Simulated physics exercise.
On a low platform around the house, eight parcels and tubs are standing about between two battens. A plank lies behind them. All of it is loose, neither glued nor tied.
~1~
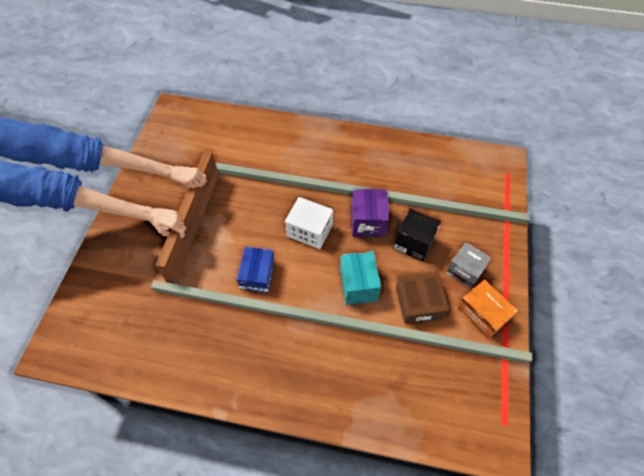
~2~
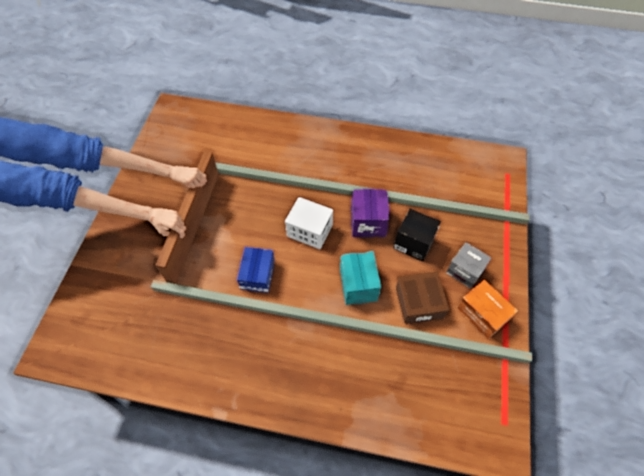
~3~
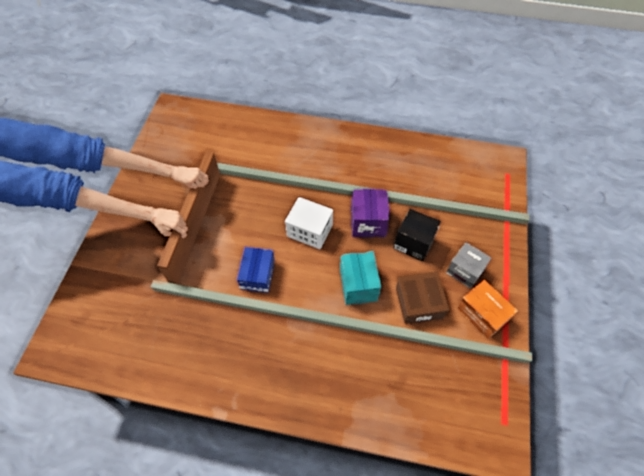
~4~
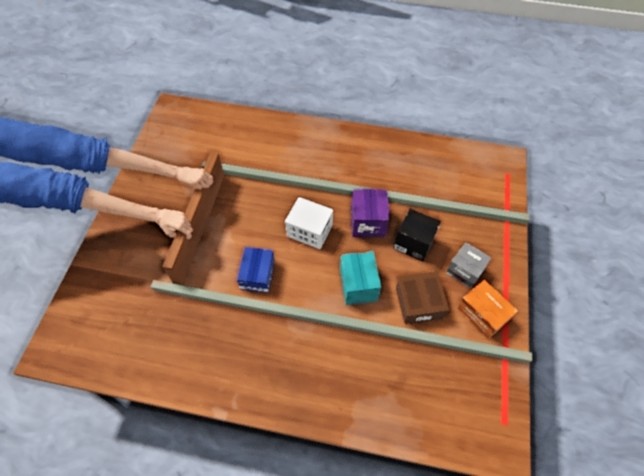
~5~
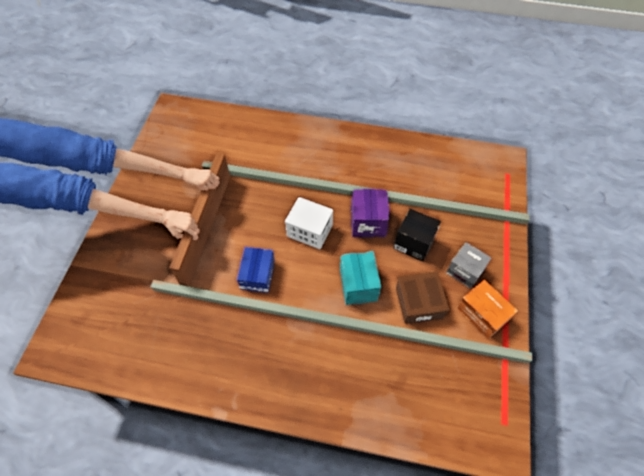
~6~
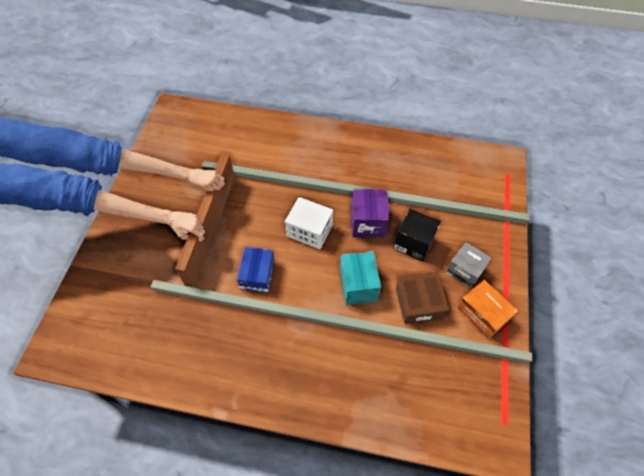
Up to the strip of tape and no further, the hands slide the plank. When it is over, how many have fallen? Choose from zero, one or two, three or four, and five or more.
When it is over, five or more have fallen.
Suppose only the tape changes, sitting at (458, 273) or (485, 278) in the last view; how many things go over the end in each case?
Ground tally per try: 3 / 5.
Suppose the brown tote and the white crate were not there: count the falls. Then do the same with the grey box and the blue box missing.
That makes 4 fallen, then 4 fallen in the other try.
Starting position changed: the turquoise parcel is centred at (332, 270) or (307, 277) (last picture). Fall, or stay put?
It topples off, then topples off.
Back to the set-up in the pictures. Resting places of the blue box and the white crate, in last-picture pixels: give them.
Final positions - blue box around (525, 320), white crate around (530, 267).
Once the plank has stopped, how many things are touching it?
That would be 3 of them.
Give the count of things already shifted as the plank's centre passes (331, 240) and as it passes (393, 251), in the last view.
The count is 5 at the first point and 8 at the second.
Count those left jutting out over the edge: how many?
I get 3.
Early on, none off yet; orange box at rest near (486, 310); grey box at rest near (468, 266); brown tote at rest near (421, 298).
Finally, the number that fall off is five or more; lost, turquoise parcel, black parcel, brown tote, grey box and orange box.
